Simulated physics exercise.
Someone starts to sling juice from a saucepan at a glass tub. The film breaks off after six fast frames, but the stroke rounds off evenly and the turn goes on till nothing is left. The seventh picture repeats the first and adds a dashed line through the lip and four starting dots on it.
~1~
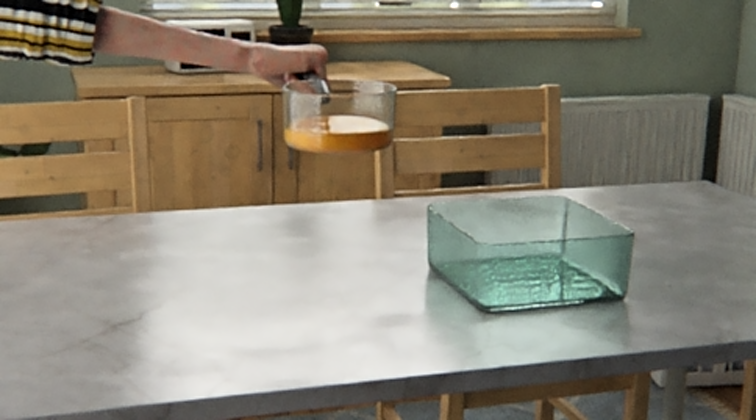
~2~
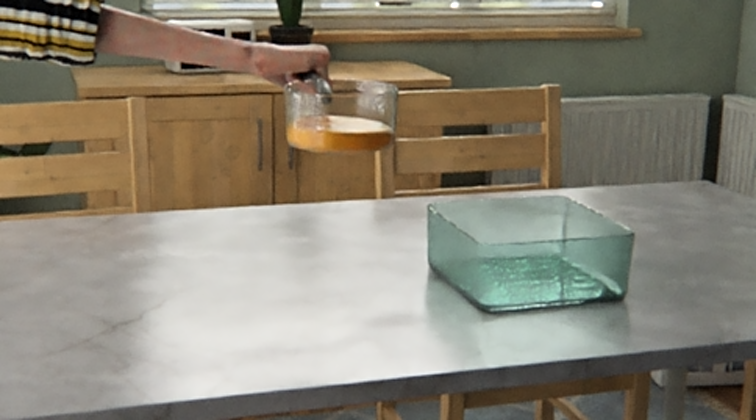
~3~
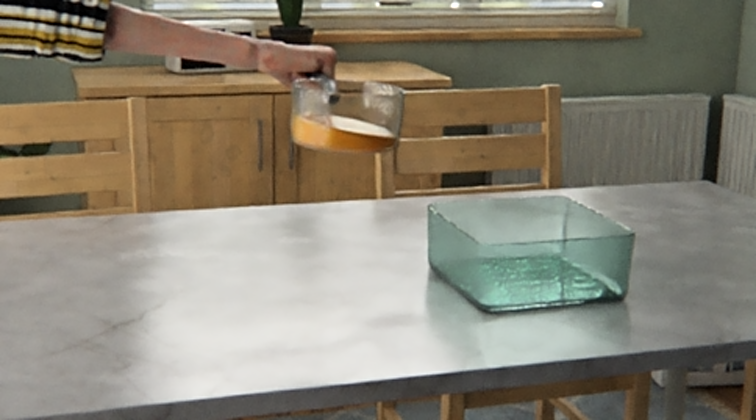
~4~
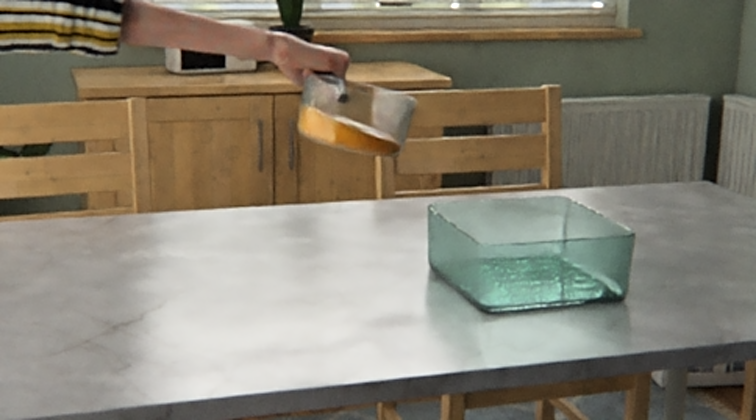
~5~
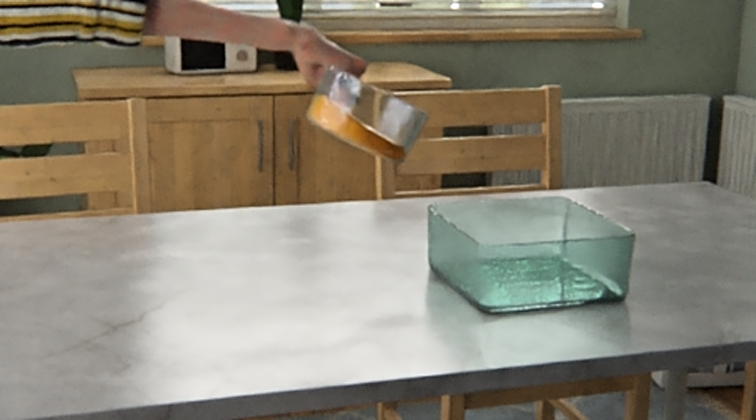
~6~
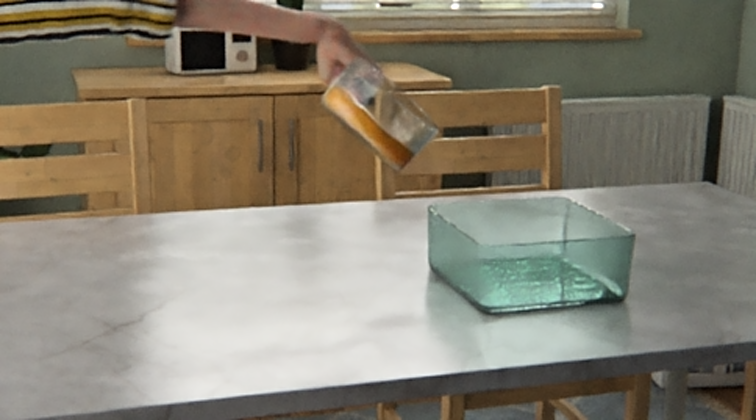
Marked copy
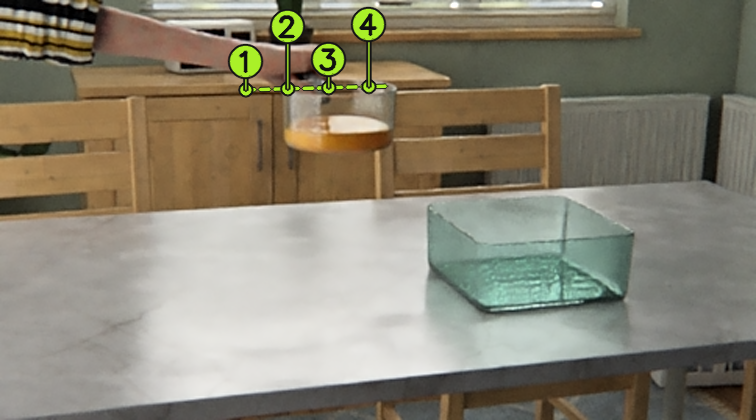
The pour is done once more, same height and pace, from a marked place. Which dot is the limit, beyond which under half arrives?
4.
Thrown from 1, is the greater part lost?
Yes, it does.
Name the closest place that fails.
The answer is 3.
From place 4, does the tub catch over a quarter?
Yes, it does.
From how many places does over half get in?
One of the four.
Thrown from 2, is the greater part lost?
Yes, that goes wrong.
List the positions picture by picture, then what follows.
In the first picture, upright, lip at (391, 86); tub from (475, 311) to (625, 297); nothing has left yet.
In the second picture, upright, lip at (393, 86); nothing has left yet.
In the third picture, tipped about 4°, lip at (400, 89); nothing has left yet.
In the fourth picture, tipped about 13°, lip at (411, 98); nothing has left yet.
In the fifth picture, tipped about 26°, lip at (423, 112); nothing has left yet.
In the sixth picture, tipped about 43°, lip at (433, 128); nothing has left yet.
In lime, 1 at (245, 89); 2 at (287, 88); 3 at (328, 87); 4 at (368, 86).
If 1 is chosen, about 0 % lands in the tub, 100 % falls short.
If 2 is chosen, about 0 % lands in the tub, 99 % falls short.
If 3 is chosen, about 26 % lands in the tub, 69 % falls short and 5 % goes beside or beyond.
If 4 is chosen, about 69 % lands in the tub, 17 % falls short and 14 % goes beside or beyond.
